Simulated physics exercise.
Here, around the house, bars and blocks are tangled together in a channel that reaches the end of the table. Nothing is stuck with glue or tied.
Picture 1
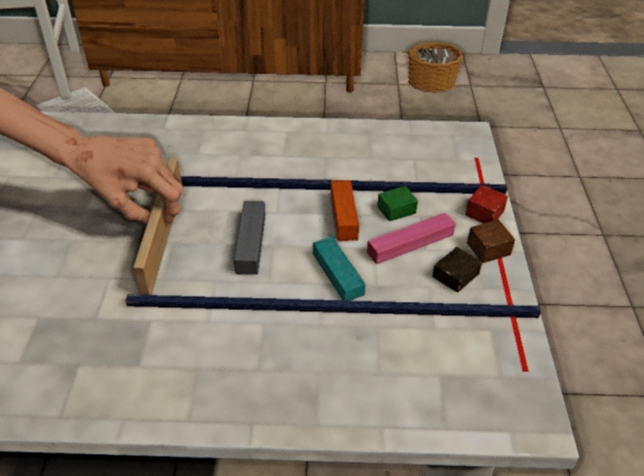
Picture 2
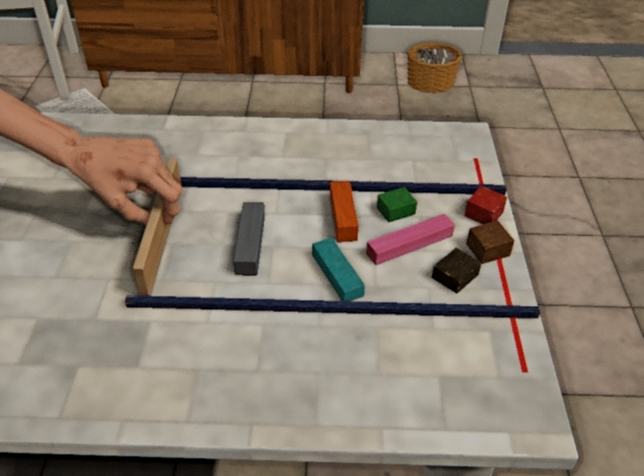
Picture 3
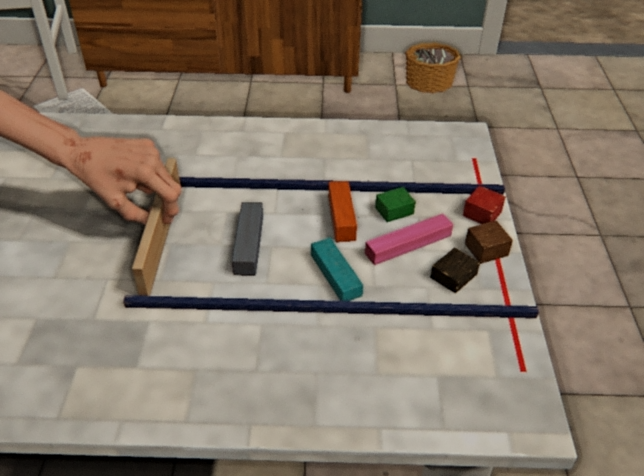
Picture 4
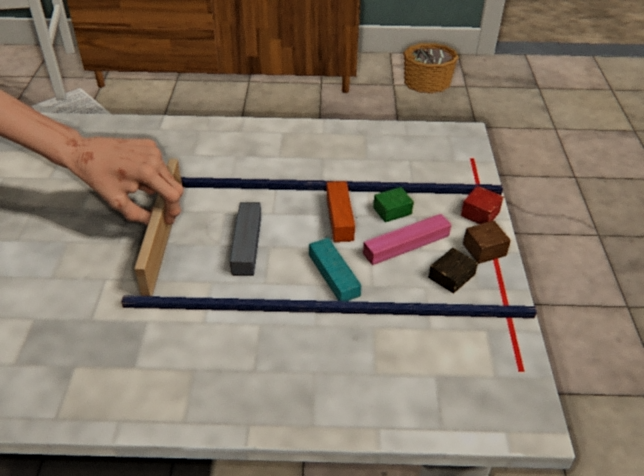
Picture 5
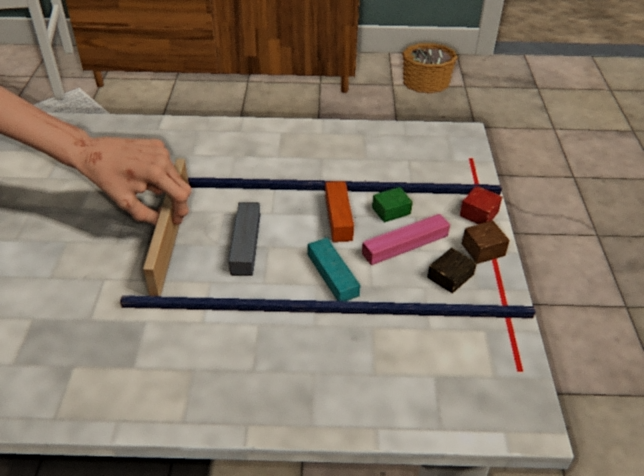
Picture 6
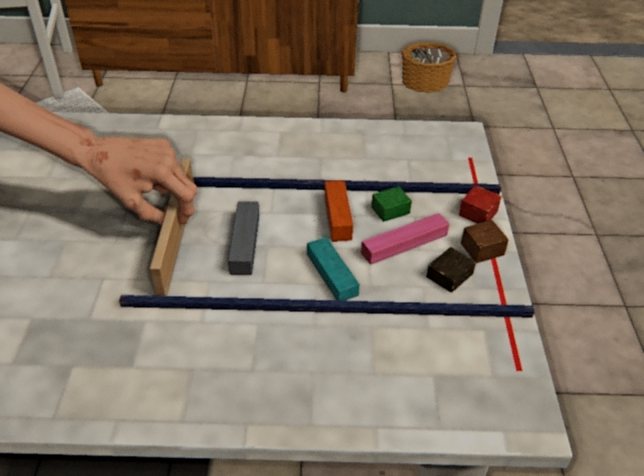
A hand slides a wooden board slightly right toward the grey stick and other coloured blocks.
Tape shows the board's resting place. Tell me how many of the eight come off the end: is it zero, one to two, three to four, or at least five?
It is at least five.
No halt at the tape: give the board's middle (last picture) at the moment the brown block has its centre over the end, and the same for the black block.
I reckon its middle sits around (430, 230) and then around (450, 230).
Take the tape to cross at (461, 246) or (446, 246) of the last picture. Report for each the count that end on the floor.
Ending up on the floor: First try 4, second try 2.
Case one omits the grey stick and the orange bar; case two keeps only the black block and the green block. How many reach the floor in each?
That gives 4 for the first pair taken away and 5 for the second.
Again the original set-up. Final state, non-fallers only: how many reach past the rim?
The total would be 0.
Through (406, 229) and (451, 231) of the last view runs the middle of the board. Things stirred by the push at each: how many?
Tally: 8; 8.
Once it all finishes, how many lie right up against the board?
Total: 1.
A little later, none off yet; red block at rest near (480, 206); brown block at rest near (484, 241); black block at rest near (451, 269).
Next, none off yet; red block moving near (483, 201); brown block moving near (494, 243); black block shifted a little near (471, 275).
When it is over, the number that fall off is five or more; down, turquoise bar, orange bar, green block, pink stick, black block, brown block and red block.
